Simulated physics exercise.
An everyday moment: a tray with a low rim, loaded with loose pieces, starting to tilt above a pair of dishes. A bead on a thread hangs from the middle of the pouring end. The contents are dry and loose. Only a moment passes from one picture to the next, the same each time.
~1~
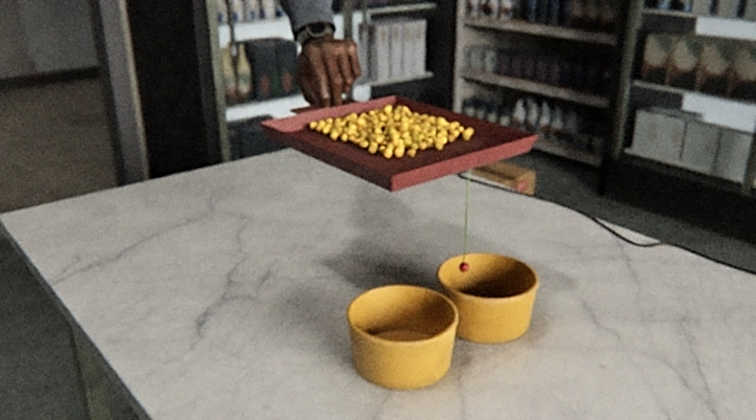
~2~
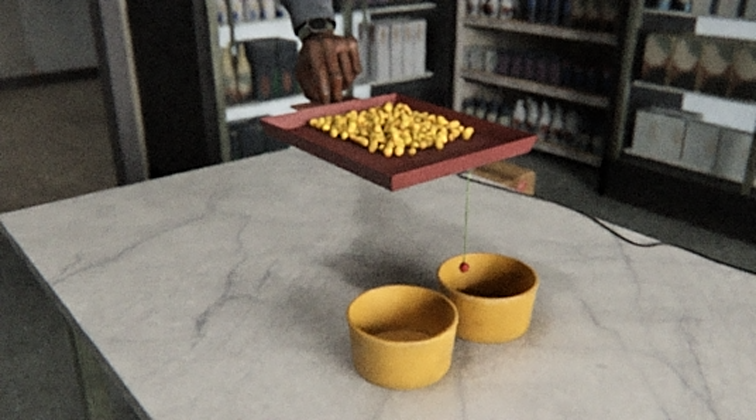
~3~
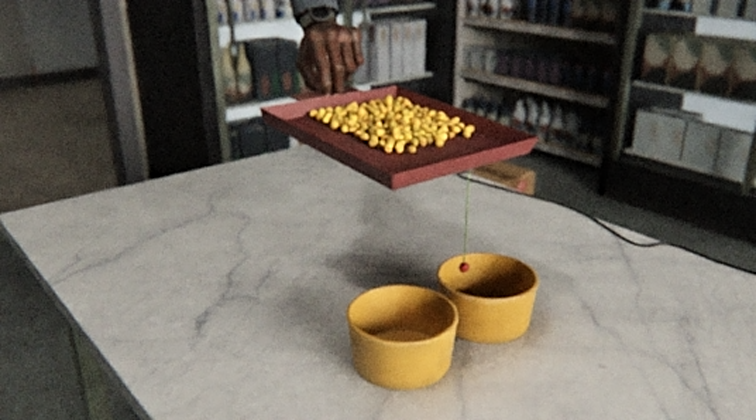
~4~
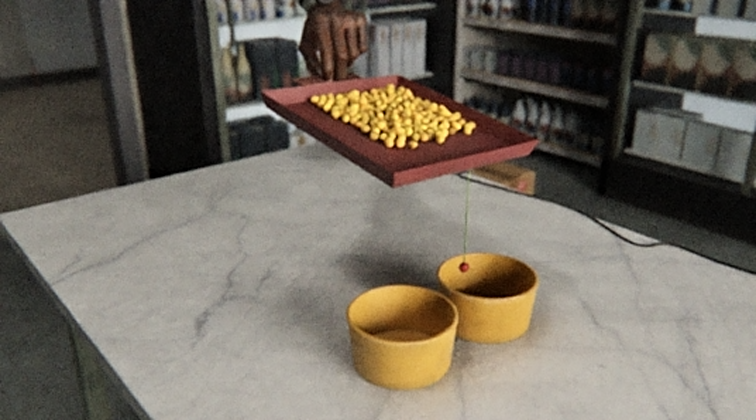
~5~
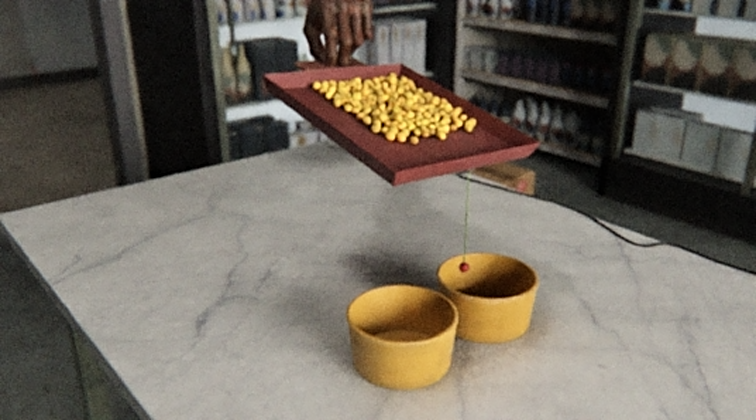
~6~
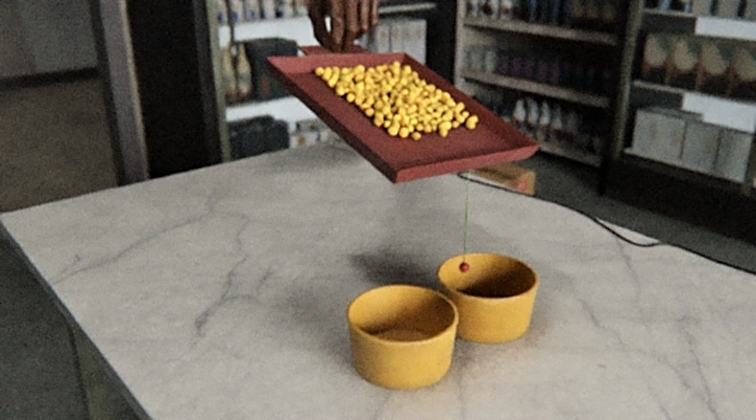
A red tray of yellow puffed corn balls tilts gradually toward its right corner above two dishes.
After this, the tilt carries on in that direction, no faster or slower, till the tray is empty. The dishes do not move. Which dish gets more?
More goes to the right dish.
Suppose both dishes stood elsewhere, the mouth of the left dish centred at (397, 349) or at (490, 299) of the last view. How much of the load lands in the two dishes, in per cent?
About 20 and 90 per cent.
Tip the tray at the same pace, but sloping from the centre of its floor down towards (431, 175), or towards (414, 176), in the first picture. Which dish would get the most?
At the first place the dish on the left, at the second the left one.
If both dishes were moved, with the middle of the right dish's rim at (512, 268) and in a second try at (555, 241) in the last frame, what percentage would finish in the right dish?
First some 70, then 20 per cent.
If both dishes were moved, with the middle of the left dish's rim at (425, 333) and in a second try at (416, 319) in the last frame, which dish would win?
At the first place the right dish, at the second right.
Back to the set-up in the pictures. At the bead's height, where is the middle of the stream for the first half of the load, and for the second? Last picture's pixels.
First near (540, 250), later near (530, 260).
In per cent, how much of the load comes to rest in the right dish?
Some 30 per cent.
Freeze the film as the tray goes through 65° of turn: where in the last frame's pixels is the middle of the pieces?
Close to (493, 137).
Soon, tray tipped steeply; nearly all on the tray; a stray few in the right dish; a stray few outside both; a small part in the air.
A while on, tray tipped past a quarter turn; about a quarter on the tray; about a quarter in the right dish; about a third outside both; about a quarter in the air.
Towards the end, tray tipped past a quarter turn; about a third in the right dish; about two thirds outside both.
Finally, tray tipped past a quarter turn; none in the left dish; about a third in the right dish; about two thirds outside both.
